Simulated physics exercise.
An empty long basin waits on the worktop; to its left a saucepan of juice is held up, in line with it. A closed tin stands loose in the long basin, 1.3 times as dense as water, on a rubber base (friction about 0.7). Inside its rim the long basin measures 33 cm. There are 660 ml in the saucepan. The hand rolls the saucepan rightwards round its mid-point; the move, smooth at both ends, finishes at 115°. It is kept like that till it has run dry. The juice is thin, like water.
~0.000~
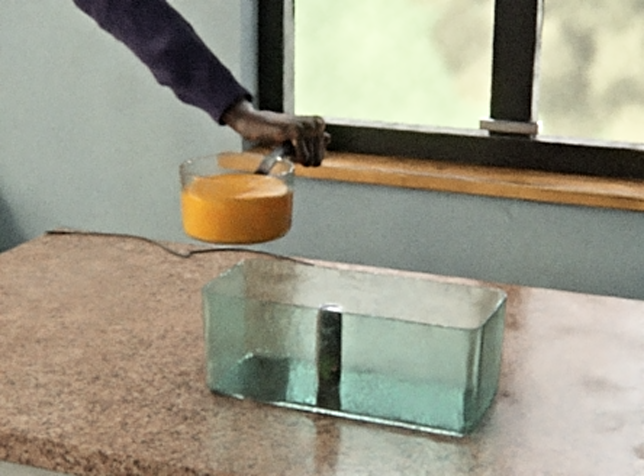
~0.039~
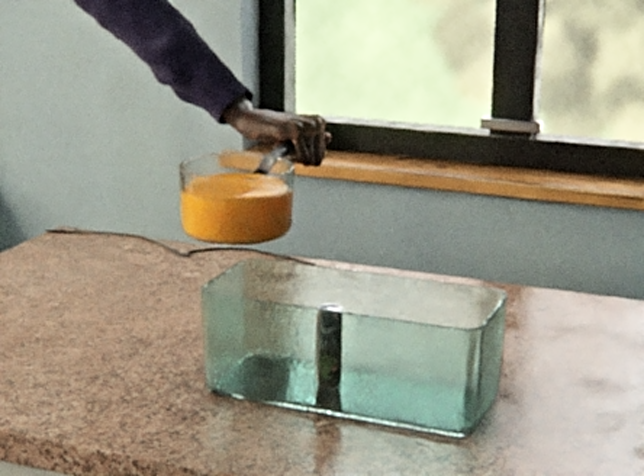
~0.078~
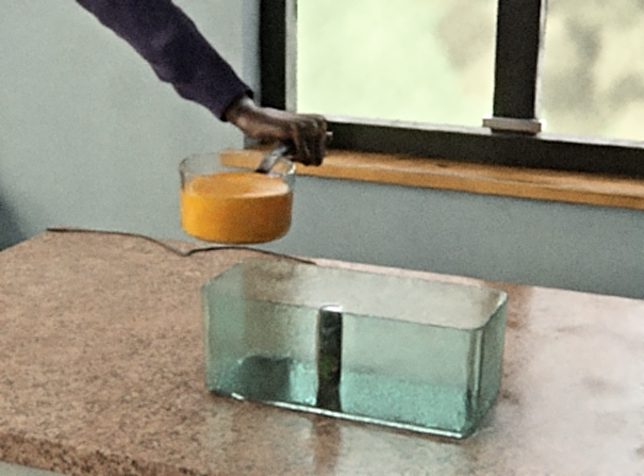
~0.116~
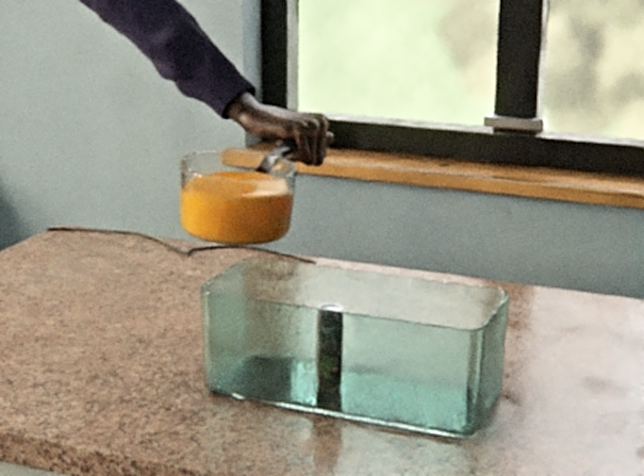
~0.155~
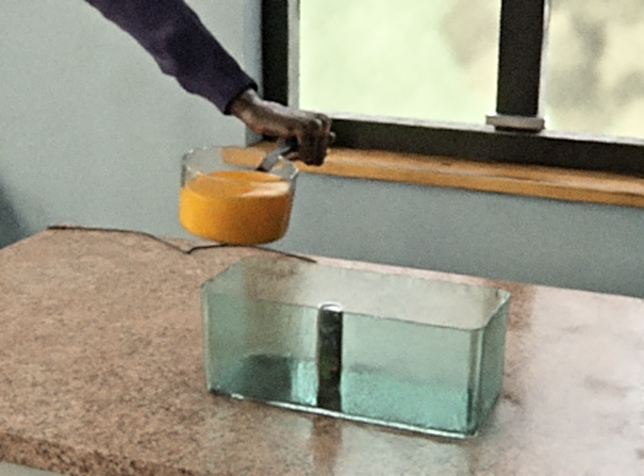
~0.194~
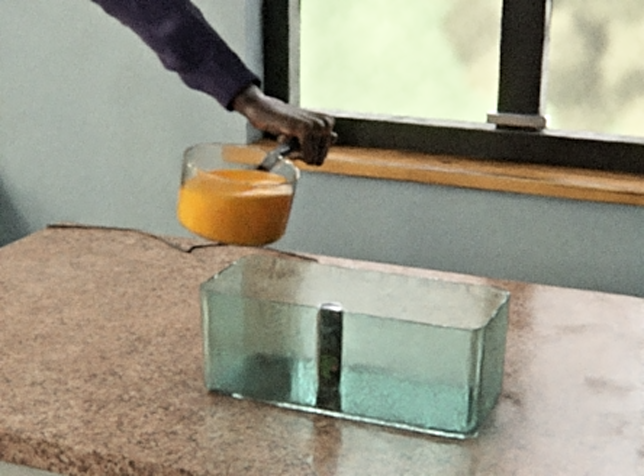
A hand held a clear saucepan of orange juice nearly still above a speckled worktop, then slowly tilted it slightly to the right, while the greenish glass basin with a dark tin inside stayed put.
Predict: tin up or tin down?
It stays up.
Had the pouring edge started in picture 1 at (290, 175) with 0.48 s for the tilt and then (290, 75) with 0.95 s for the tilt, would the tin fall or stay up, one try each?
First it topples; then it stays up.
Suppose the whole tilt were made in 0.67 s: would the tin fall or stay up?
The tin remains upright.
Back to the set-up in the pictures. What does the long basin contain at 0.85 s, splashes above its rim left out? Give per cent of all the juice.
Near 86 in a hundred.
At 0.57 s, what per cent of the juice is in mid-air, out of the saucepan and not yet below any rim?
Near 28 in a hundred.
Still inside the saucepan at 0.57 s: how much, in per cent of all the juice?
Near 62 in a hundred.
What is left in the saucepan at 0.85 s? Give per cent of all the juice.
About 8 per cent.
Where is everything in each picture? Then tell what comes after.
Tilt 0°; pouring edge (289, 174); surface from (191, 180) to (288, 191); the long basin's rim runs from (223, 275) to (494, 312); the tin's top is at (330, 312), in the first frame.
Tilt 0°; pouring edge (288, 174); surface from (191, 180) to (288, 190), in the second frame.
Tilt 2°; pouring edge (289, 174); surface from (191, 179) to (289, 190), in the third frame.
Tilt 4°; pouring edge (291, 176); surface from (191, 178) to (289, 190), in the fourth frame.
Tilt 7°; pouring edge (292, 179); surface from (191, 177) to (290, 190), in the fifth frame.
Tilt 11°; pouring edge (293, 182); surface from (191, 177) to (291, 190), in the sixth frame.
By 0.57 s the tilt is 75° and 62 per cent is still to pour; the tin stands where it began.
By 0.85 s the tilt is 112° and 8 per cent is still to pour; the tin stands where it began.
By 1.14 s the tilt is 115° and 0 per cent is still to pour; the tin stands where it began.
By 1.45 s the tilt is 115° and 0 per cent is still to pour; the tin stands where it began.
At rest the tin stands where it began.
